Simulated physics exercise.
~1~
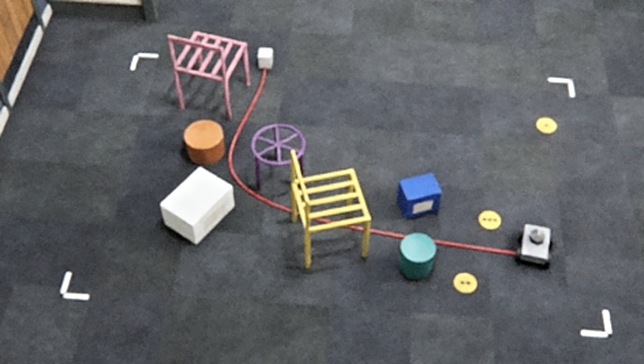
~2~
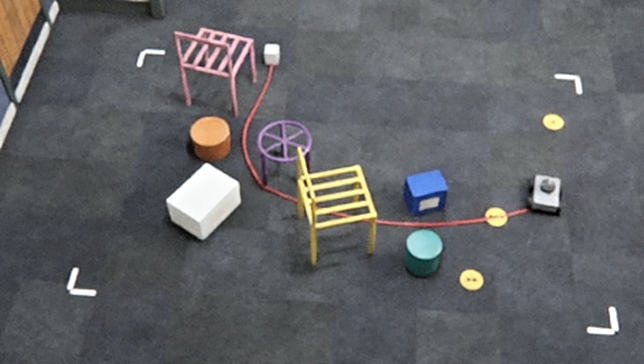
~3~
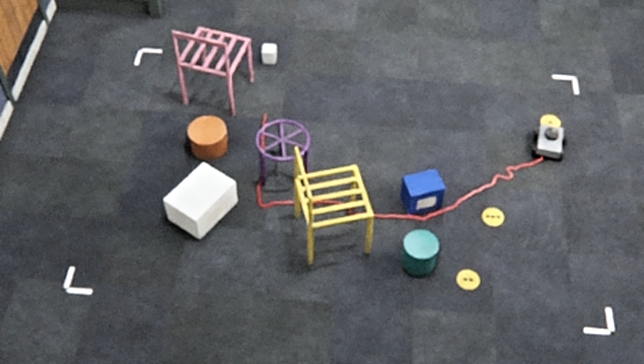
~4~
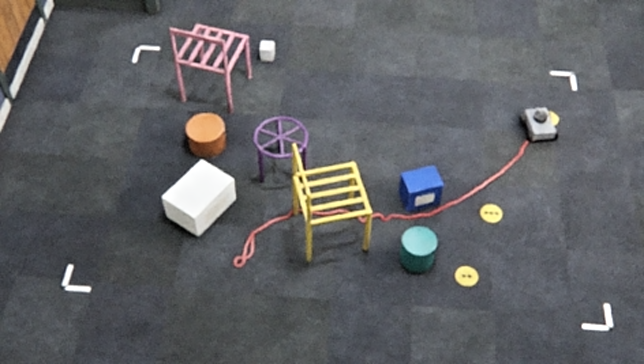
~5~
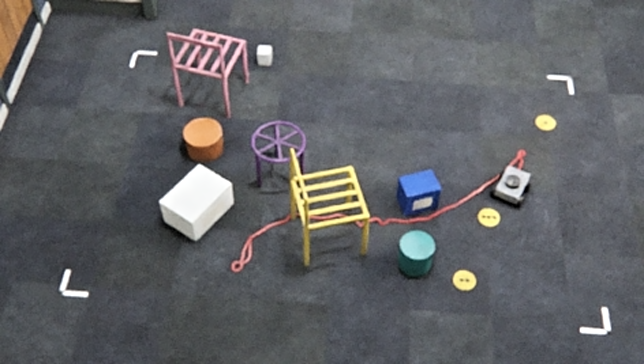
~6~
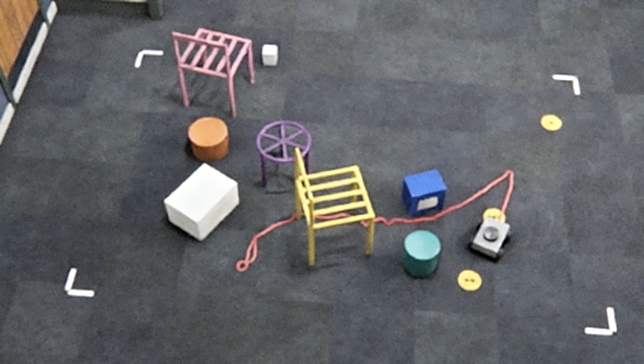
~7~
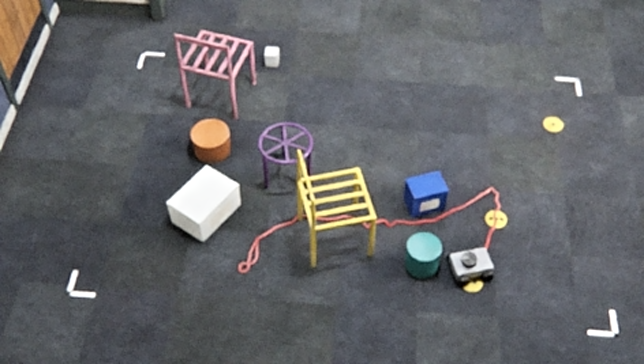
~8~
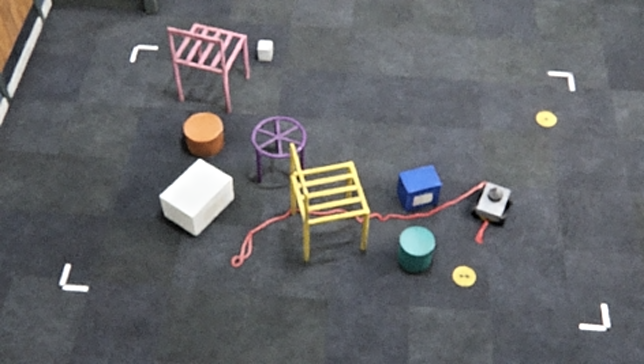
A small cart trailing a red cord pulls it loose, visits three yellow marks, and stops.
